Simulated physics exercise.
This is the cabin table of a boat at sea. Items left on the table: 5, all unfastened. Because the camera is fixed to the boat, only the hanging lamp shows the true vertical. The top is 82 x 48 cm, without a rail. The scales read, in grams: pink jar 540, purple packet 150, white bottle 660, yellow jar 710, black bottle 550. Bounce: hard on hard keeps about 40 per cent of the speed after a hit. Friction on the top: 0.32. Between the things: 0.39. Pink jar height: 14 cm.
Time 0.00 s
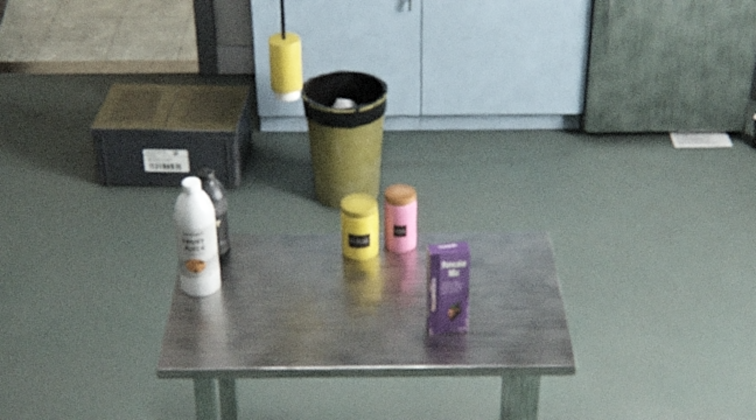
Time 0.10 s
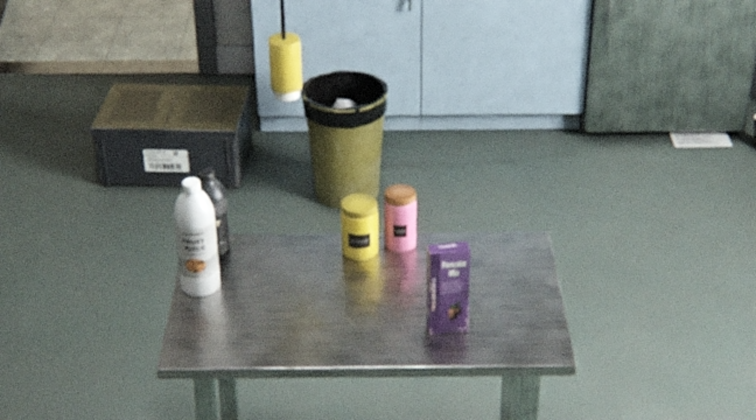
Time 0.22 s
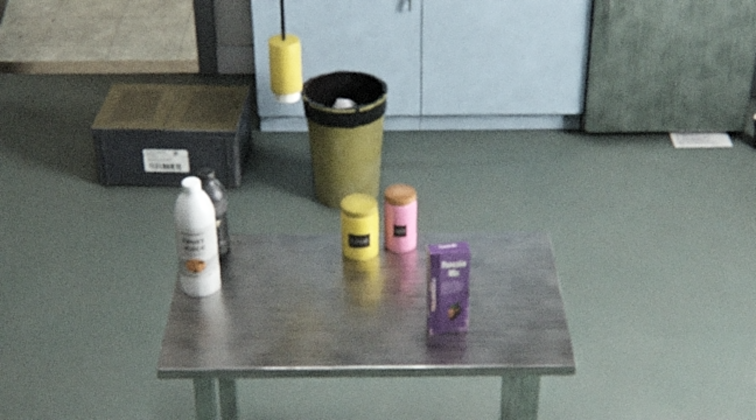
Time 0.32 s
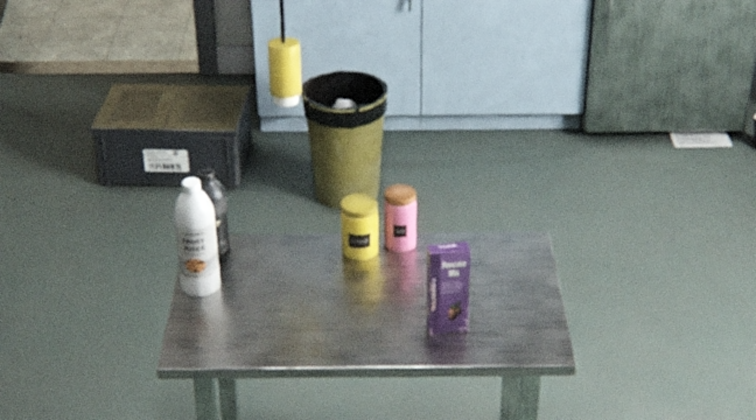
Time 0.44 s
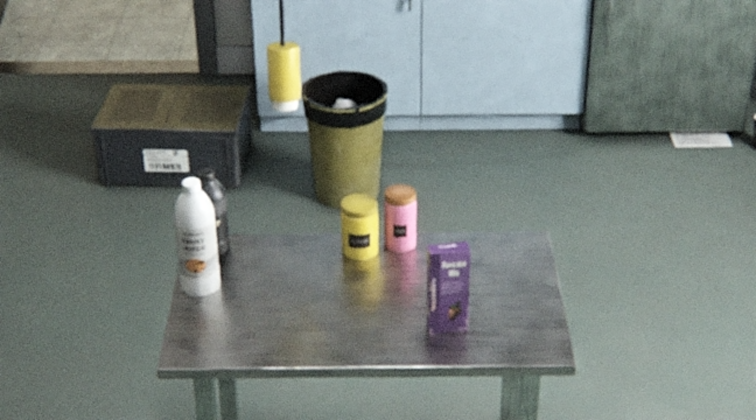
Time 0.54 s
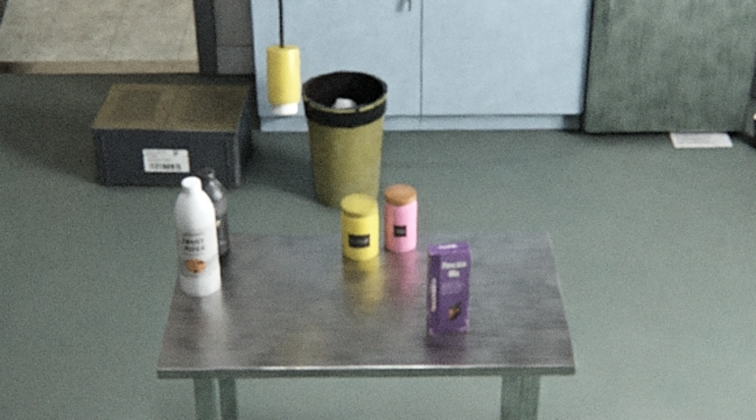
A boat's cabin with a grey-green floor is seen from above, looking down across a bare metal table towards pale blue cupboards. A white bottle stands before a black one at the table's left, yellow and pink jars near the far edge, and a purple packet nearer at right, with a bin and dark box behind. The yellow hanging lamp shifts very slightly downward and left, while everything else, camera included, appears still.
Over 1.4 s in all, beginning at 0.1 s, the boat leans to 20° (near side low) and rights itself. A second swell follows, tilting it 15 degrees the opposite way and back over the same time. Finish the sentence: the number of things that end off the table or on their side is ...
... just one.
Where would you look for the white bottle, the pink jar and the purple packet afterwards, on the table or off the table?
Observed: White bottle remains in bounds; pink jar remains in bounds; purple packet exits its support.
After 0.94 s, floor tilted 18°, near side down; purple packet now off the table.
After 1.24 s, floor tilted 6°, near side down; pink jar slid 2 cm near (400, 224); black bottle slid 2 cm; yellow jar slid 2 cm.
After 1.84 s, floor tilted 7°, far side down; pink jar slid 2 cm near (400, 224); yellow jar slid 2 cm; black bottle slid 2 cm.
After 3.14 s, boat level; pink jar slid 2 cm near (400, 224); yellow jar slid 2 cm; black bottle slid 2 cm.
At rest (5.7 s), off the table, purple packet; the other 4 in place, give or take 5 cm. Seen from the same camera at the end, pink jar near (400, 224).
